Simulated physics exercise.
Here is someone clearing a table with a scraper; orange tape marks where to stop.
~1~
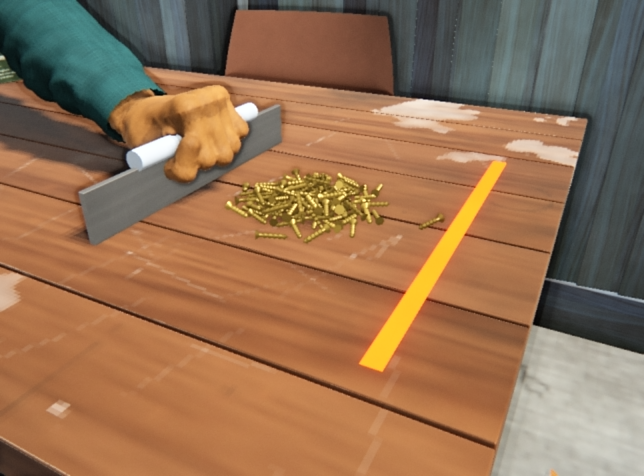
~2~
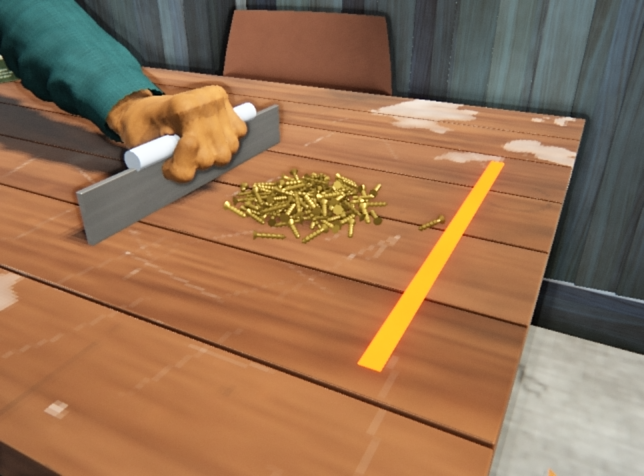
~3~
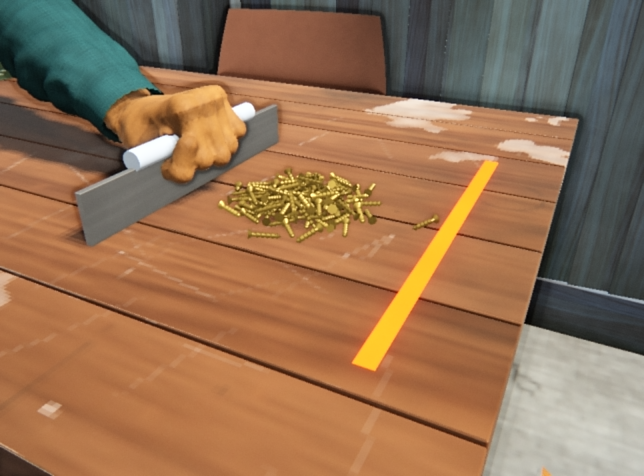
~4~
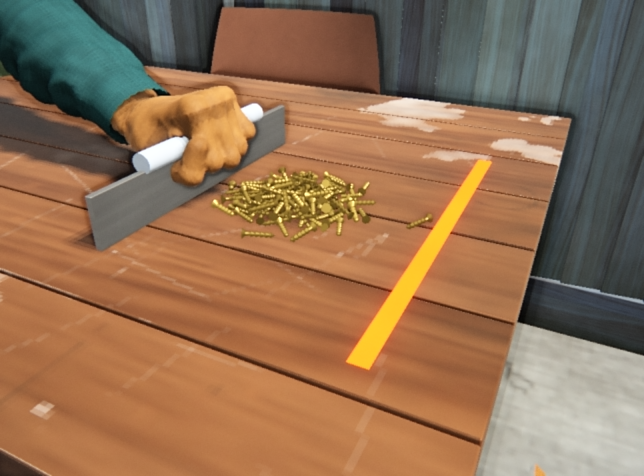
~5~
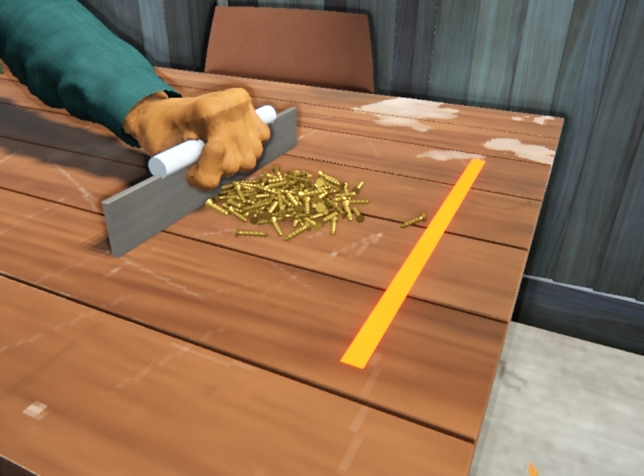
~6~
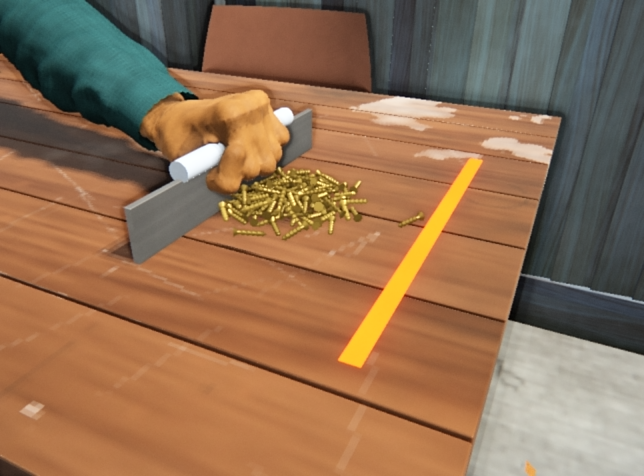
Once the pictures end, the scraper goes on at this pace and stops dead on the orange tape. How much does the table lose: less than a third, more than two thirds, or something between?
The floor gets less than a third.
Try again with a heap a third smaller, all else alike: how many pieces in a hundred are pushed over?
Near 10 %.
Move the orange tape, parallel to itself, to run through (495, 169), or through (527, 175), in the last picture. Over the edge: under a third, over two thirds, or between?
The first try: The middle third. The second: More than two thirds.
Soon, scraper still moving, near (341, 165); heap all on the table, its front near (440, 226).
A while on, scraper stopped at the orange tape; heap a small part over the edge.
Towards the end, scraper stopped at the orange tape; heap about a quarter over the edge.
Finally, scraper stopped at the orange tape; heap about a quarter over the edge.
